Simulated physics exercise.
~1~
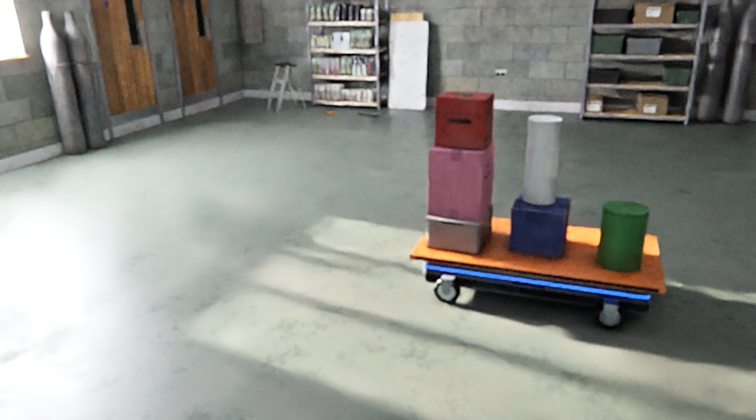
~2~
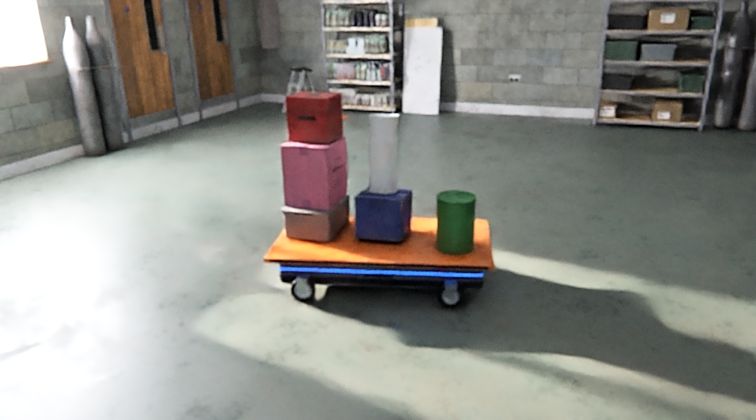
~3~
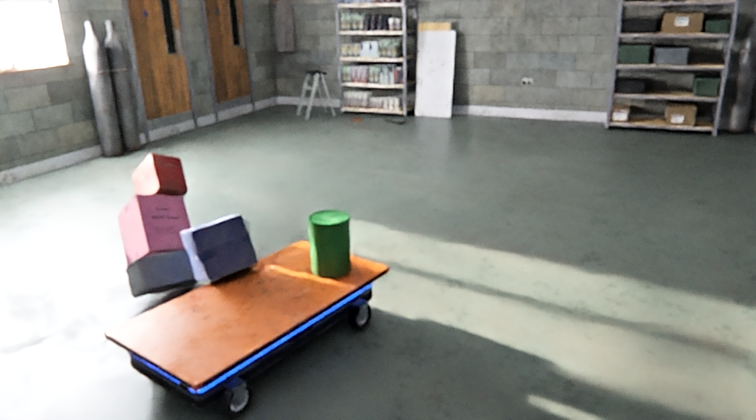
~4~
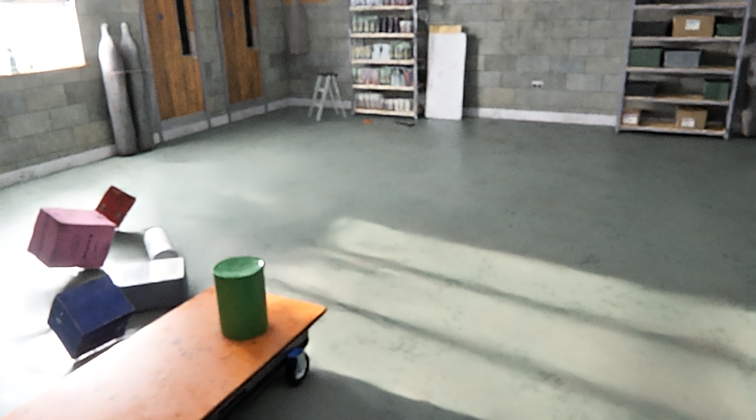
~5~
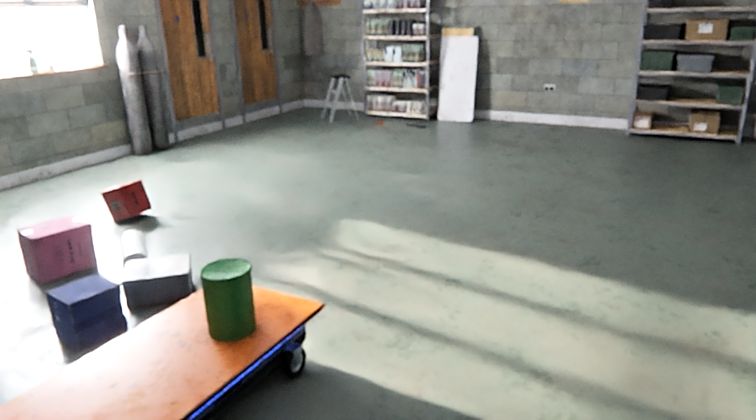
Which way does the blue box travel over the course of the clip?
The blue box moves to the left, coming off the cart and ending on the floor.
